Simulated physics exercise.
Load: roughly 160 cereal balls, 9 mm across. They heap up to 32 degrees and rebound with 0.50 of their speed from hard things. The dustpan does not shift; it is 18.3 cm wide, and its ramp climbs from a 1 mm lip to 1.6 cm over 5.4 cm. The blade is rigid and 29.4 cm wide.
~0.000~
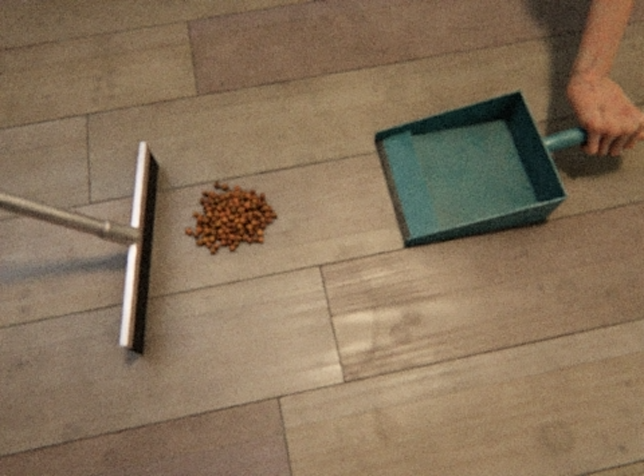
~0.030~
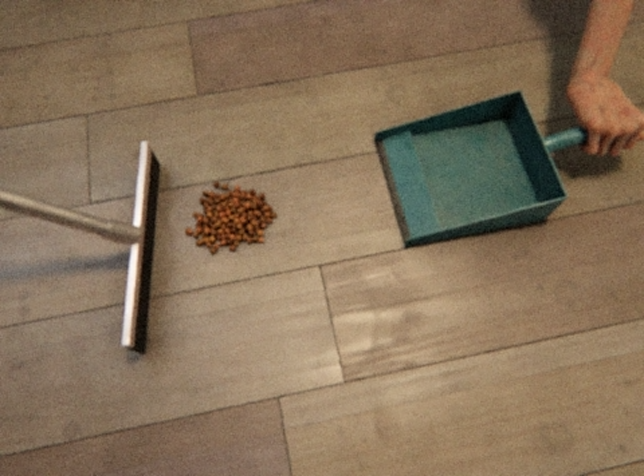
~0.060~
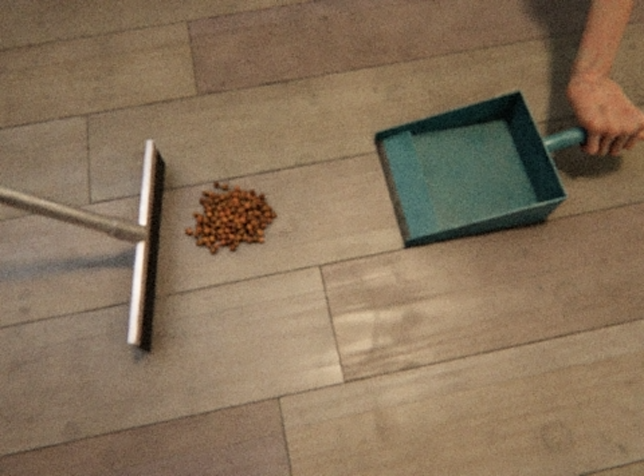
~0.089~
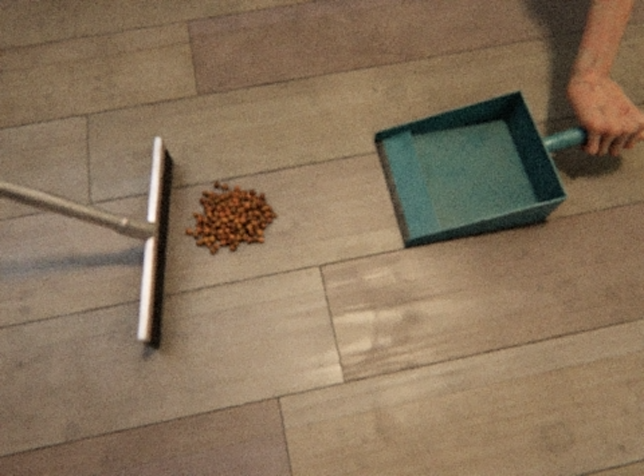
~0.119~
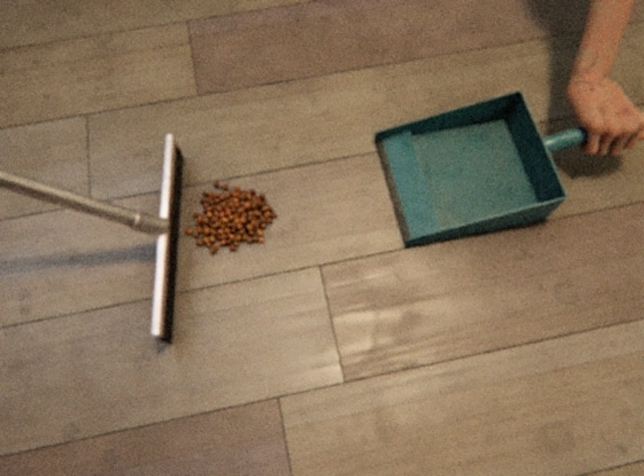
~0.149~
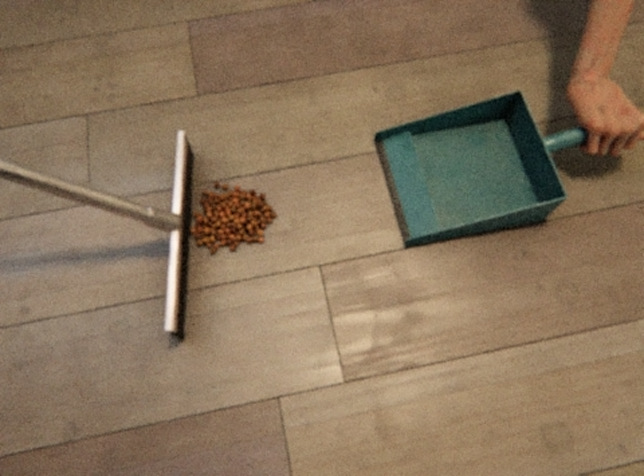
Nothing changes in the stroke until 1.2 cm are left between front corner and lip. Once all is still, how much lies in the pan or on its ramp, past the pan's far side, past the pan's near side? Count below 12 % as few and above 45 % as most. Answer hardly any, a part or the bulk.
Pan a part, far side hardly any, near side hardly any.
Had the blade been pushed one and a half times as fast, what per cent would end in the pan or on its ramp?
In that case some 40 per cent.
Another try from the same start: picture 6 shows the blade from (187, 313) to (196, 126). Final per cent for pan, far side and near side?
Pan 25, far 20, near 10.
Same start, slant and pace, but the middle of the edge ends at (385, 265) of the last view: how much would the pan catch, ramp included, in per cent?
Some 30 per cent.
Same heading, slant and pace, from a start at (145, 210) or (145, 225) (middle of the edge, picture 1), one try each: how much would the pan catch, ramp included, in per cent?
Some 15 and 20 per cent.
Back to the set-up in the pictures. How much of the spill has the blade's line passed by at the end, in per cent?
Roughly 0 per cent.
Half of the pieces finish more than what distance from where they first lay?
Some 24 cm.
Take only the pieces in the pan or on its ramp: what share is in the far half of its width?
Some 70 per cent.
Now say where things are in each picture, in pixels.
In the first picture, blade from (127, 345) to (146, 149), moved 0.0 cm, 0 of the pieces shifted so far; middle of the pieces at (229, 215); pan at (470, 176).
In the second picture, blade from (129, 344) to (147, 148), moved 0.3 cm, 0 of the pieces shifted so far; middle of the pieces at (229, 215).
In the third picture, blade from (135, 342) to (152, 147), moved 1.0 cm, 0 of the pieces shifted so far; middle of the pieces at (229, 215).
In the fourth picture, blade from (145, 338) to (161, 144), moved 2.3 cm, 0 of the pieces shifted so far; middle of the pieces at (229, 215).
In the fifth picture, blade from (158, 334) to (172, 141), moved 4.0 cm, 0 of the pieces shifted so far; middle of the pieces at (229, 215).
In the sixth picture, blade from (171, 329) to (183, 137), moved 5.7 cm, 1 of the pieces shifted so far; middle of the pieces at (229, 215); pan at (470, 176). The blade's pace is about 0.58 m/s, heading 9 degrees away from the viewer's side.
After 0.39 s, middle of the blade 17 cm from the lip; 0 % over the lip, far side 0 %, near side 0 %.
After 0.55 s, middle of the blade 8 cm from the lip; 0 % over the lip, far side 5 %, near side 5 %.
After 0.84 s, middle of the blade 3 cm from the lip; 25 % over the lip, far side 10 %, near side 5 %.
By 1.2 s all is still; pan 25 %, far side 10 %, near side 5 %, in front of the lip or behind the blade 60 %.
